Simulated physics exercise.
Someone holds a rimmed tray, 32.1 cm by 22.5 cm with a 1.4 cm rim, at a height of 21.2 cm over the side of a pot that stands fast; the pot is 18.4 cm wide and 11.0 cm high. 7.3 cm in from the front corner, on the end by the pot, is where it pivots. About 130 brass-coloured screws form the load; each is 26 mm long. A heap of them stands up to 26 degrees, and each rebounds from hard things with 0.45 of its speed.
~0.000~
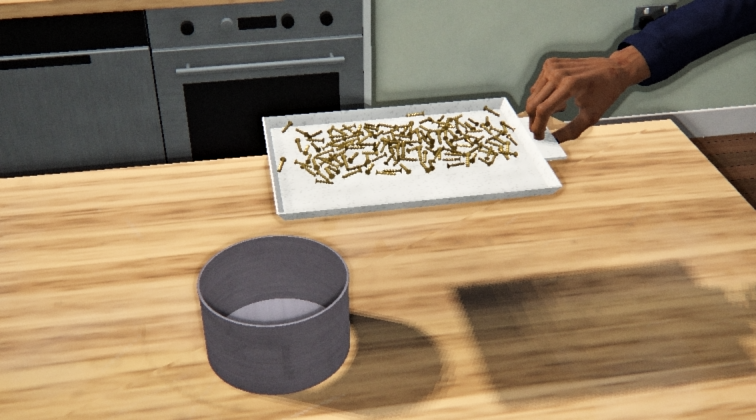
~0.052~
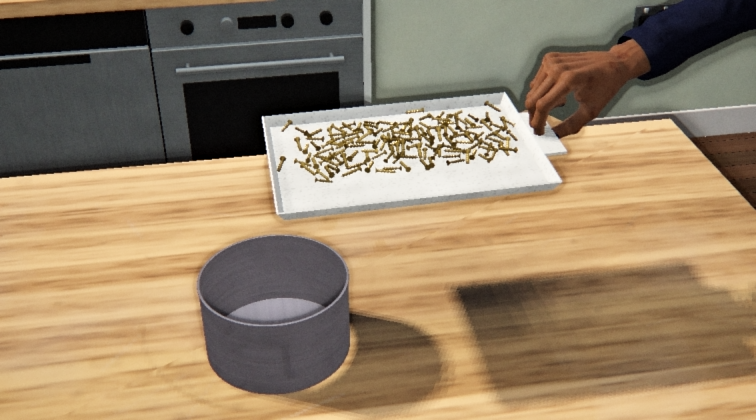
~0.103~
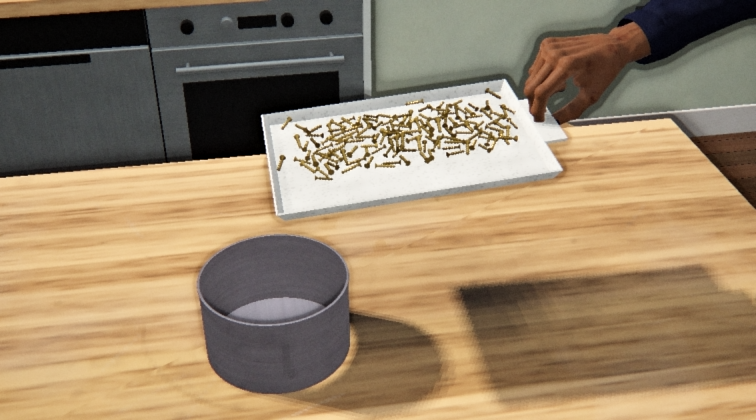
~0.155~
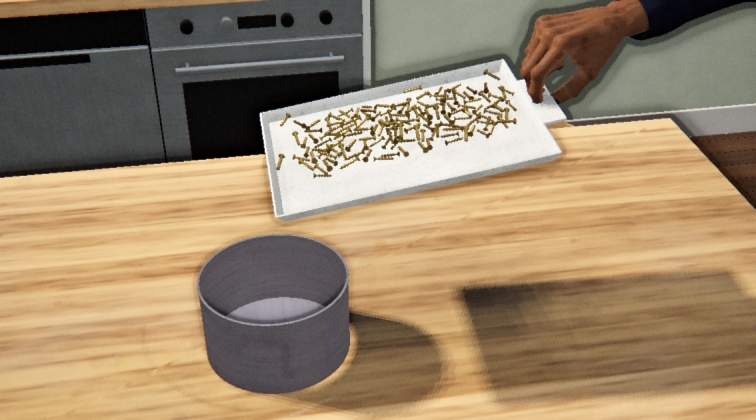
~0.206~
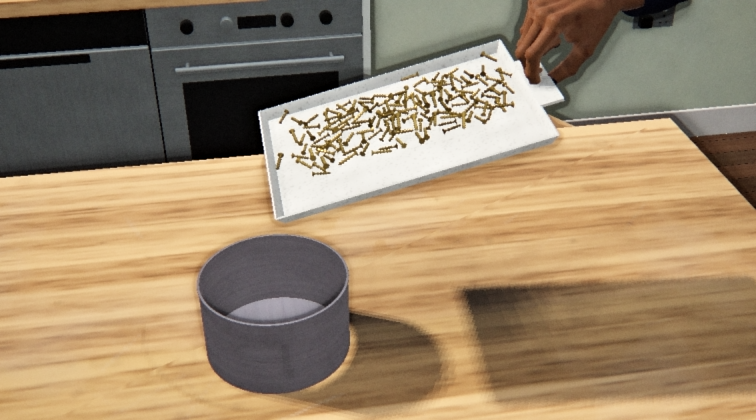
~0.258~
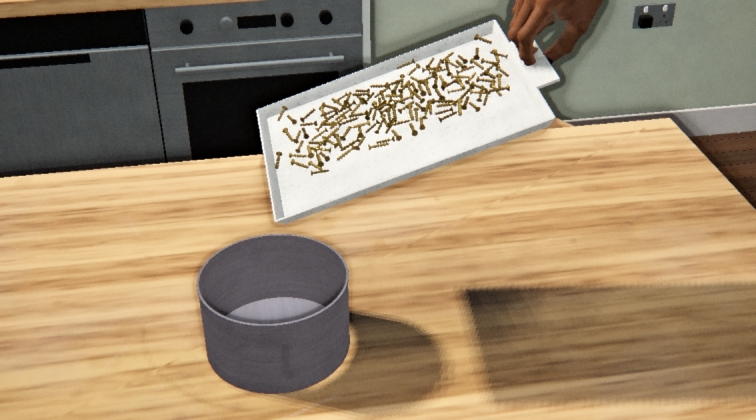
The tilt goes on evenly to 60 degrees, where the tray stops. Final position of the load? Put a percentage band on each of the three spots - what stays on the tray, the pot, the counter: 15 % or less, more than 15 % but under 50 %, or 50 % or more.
Tray: Up to 15 %; pot: 50 % or more; counter: In between.
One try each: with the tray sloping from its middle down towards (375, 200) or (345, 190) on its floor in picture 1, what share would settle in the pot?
The share comes to roughly 65 in a hundred, then roughly 90 in a hundred.
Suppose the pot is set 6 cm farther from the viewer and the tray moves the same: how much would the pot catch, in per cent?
Then roughly 55 percent would land in it.
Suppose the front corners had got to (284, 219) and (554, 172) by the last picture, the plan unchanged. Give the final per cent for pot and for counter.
Final per cent - pot 65, counter 30.
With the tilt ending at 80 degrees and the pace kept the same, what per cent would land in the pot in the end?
It would be near 65 per cent.
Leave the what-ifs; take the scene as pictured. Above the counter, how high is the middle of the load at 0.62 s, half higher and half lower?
Around 26 cm up.
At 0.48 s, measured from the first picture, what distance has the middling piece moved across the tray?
By then it sits near 4 cm from where it began.
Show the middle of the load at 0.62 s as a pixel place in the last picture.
At that moment the load's centre is around (287, 144).
After 0.48 s, tilt 40 degrees; the tray holds 100 %, the pot 0 %.
After 0.62 s, tilt 54 degrees; the tray holds 100 %, the pot 0 %.
After 0.89 s, tilt 60 degrees; the tray holds 5 %, the pot 50 %.
By 2.1 s all is still; tray 0 %, pot 70 %, counter 25 %.
